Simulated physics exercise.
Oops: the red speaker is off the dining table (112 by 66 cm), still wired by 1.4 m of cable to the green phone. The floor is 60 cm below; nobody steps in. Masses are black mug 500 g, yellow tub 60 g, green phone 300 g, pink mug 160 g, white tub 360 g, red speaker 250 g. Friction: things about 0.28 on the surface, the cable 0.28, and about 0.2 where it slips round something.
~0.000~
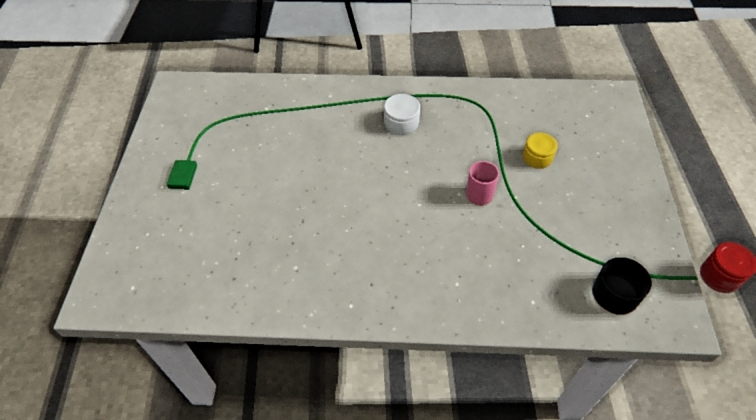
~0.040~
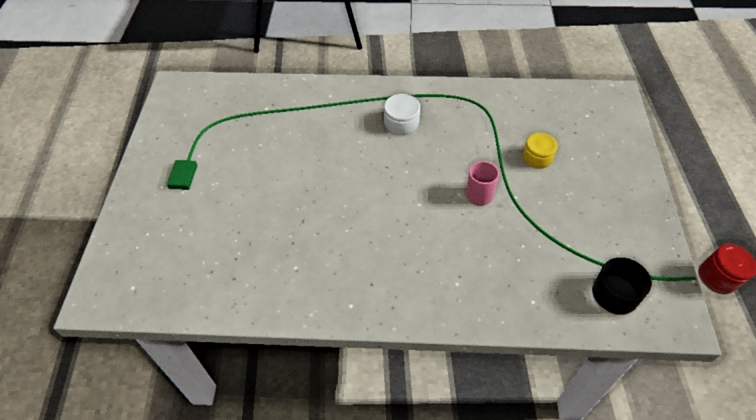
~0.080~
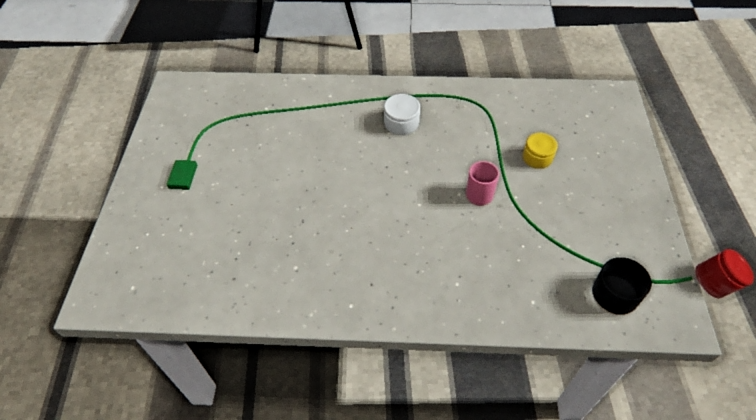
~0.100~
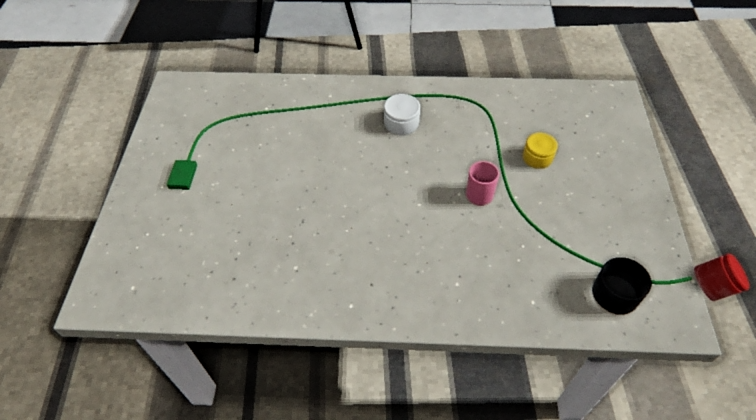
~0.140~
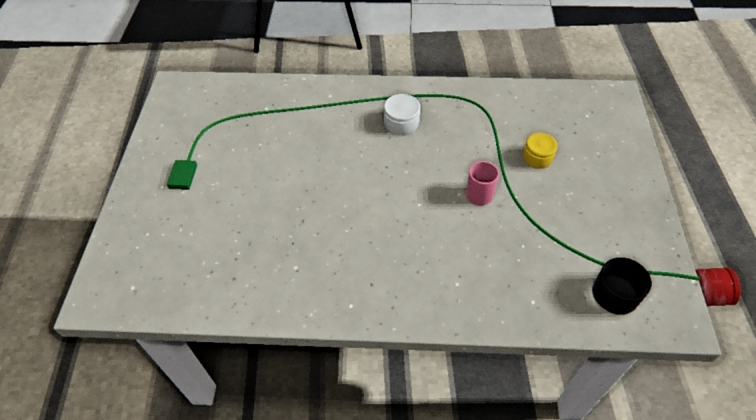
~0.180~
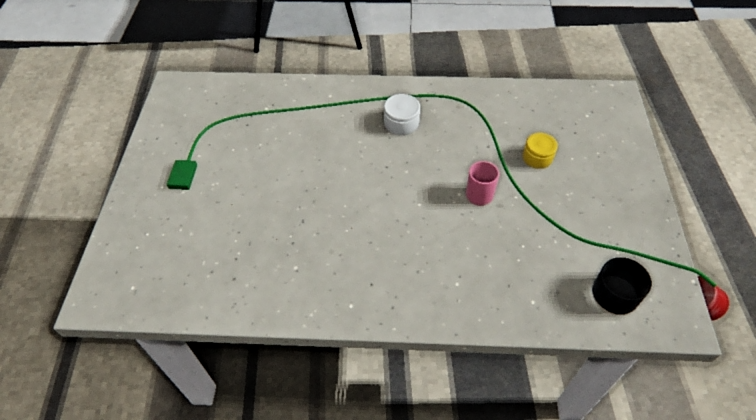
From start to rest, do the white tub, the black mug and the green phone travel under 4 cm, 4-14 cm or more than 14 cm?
In order: The white tub moves a moderate way; the black mug stays in the low band; the green phone ends far away.
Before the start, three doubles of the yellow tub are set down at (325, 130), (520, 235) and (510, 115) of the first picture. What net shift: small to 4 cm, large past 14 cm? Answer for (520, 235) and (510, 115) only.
In that order: Small, small.
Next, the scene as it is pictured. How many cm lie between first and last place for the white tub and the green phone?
White tub 8 cm, green phone 20 cm.
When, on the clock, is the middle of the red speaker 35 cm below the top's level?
That is: 0.34 s.
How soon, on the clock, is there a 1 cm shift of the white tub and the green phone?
About: White tub 0.36 s, green phone 0.36 s.
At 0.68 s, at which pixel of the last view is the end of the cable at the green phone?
Around (292, 160).
After 0.4 s, the cable's tail end at (232, 176); green phone 7 cm off its start, white tub 5 cm off its start, red speaker over the edge.
After 0.7 s, the cable's tail end at (292, 160); green phone 20 cm off its start, white tub 9 cm off its start, red speaker over the edge.
After 0.9 s, the cable's tail end at (300, 155); green phone 21 cm off its start at (283, 147), white tub 9 cm off its start at (407, 137), red speaker over the edge.
After 1.2 s, the cable's tail end at (300, 155); green phone 21 cm off its start, white tub 9 cm off its start, red speaker over the edge.
After 2.4 s, the cable's tail end at (300, 155); green phone 21 cm off its start at (283, 147), white tub 9 cm off its start at (407, 137), black mug 0 cm off its start at (627, 278), red speaker over the edge.
